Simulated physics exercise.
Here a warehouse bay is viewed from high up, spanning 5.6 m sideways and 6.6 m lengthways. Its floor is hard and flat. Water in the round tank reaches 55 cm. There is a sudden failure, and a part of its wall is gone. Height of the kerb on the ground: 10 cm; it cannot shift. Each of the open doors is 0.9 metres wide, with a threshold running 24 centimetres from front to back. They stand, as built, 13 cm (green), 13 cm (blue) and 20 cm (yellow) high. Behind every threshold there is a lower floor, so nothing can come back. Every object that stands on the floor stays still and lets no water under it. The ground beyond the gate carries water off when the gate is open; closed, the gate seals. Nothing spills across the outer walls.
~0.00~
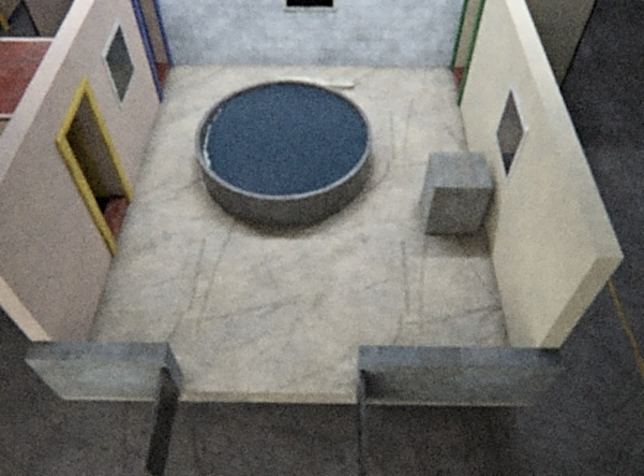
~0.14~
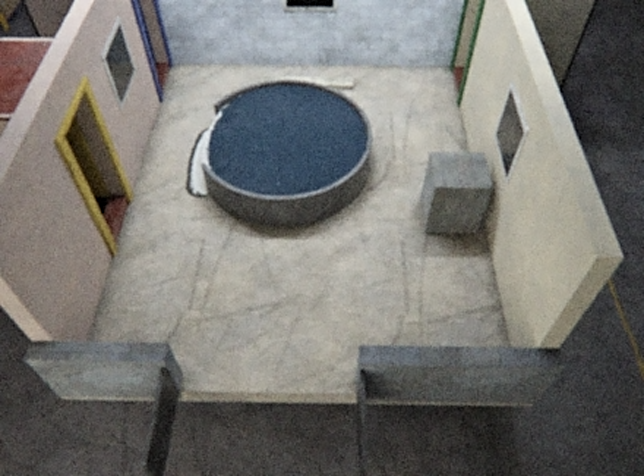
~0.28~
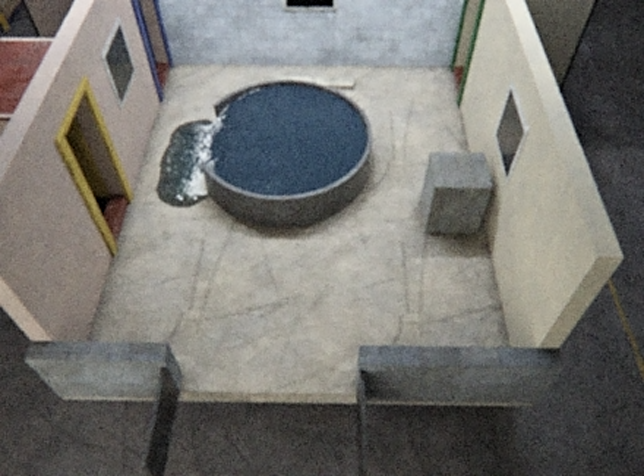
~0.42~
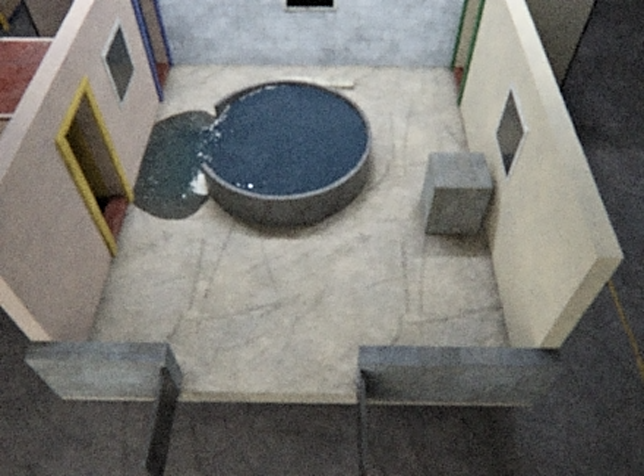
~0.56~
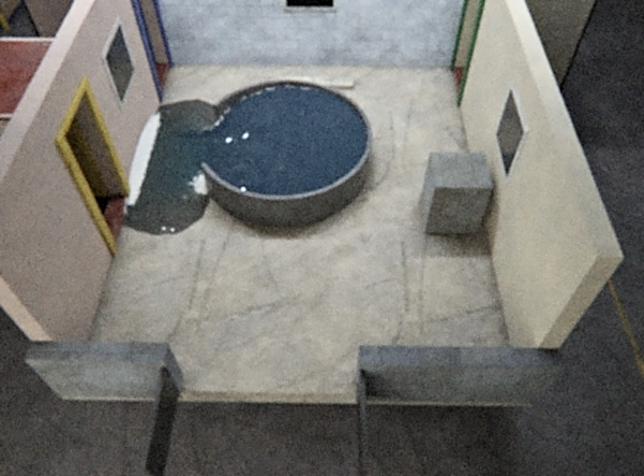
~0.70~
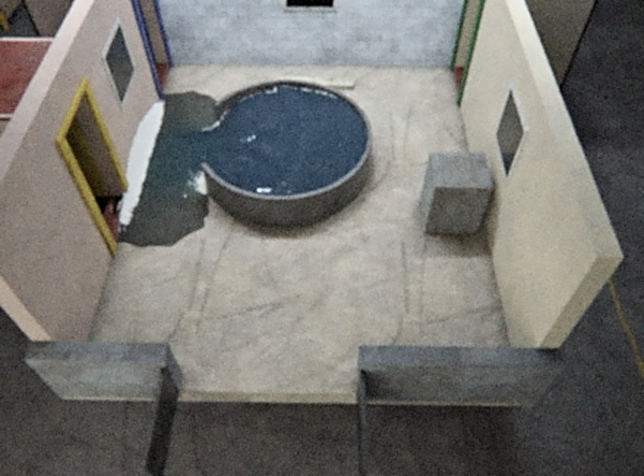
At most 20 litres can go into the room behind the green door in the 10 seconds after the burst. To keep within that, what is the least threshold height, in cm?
Some 16 cm.
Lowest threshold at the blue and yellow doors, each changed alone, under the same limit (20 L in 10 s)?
Some 22 cm for blue, some 16 cm for yellow.
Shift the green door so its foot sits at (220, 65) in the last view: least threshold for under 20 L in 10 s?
About 22 cm.
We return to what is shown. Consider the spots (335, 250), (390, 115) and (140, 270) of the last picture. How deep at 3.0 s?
0, 0 and 9 cm, respectively.
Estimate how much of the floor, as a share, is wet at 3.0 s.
Approximately 45 % of it.
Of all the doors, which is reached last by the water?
It's the green one.
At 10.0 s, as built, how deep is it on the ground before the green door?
11.0 cm.
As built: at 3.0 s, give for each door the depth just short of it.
In cm - green: 0, blue: 19, yellow: 18.
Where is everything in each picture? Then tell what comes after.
The first picture shows the round tank at (284, 137) is whole and still, 55 cm deep; the green door at (467, 40) is dry.
In the second picture, water pours out at (205, 154) and has run 0.3 m, to (193, 192); about 7 cm deep outside, 55 cm at the back.
In the third picture, the front is at (178, 132), 0.7 m from the gap at (205, 155); 1.2 m2 of floor is wet, 55 cm left at the back.
In the fourth picture, the front is at (150, 136), 1.2 m from the gap at (205, 155); 2.3 m2 of floor is wet, 55 cm left at the back.
In the fifth picture, the gap is at (205, 156), the front 1.4 m out at (158, 110); the back of the round tank holds 55 cm.
In the sixth picture, the gap is at (205, 155), the front 1.6 m out at (162, 97); the back of the round tank holds 55 cm; 4.6 m in a straight line remain to the green door at (467, 40).
After 1.4 s water covers 15 % of the floor, deepest (44 cm) near (153, 163); it has not reached the green door.
After 3.0 s water covers 45 % of the floor, deepest (35 cm) near (171, 67); it has not reached the green door.
After 10.0 s water covers 95 % of the floor, deepest (12 cm) near (444, 189); 11 cm at the green door, 46 litres in over its 13 cm threshold.
At the green door as built, the water arrived by 3.7 s and peaked near 19 cm at 4.4 s.
With a threshold of 13 cm, 46 litres would have come in within the 10 s; with 18 cm, 9 litres. So under 20 litres takes about 16 cm.
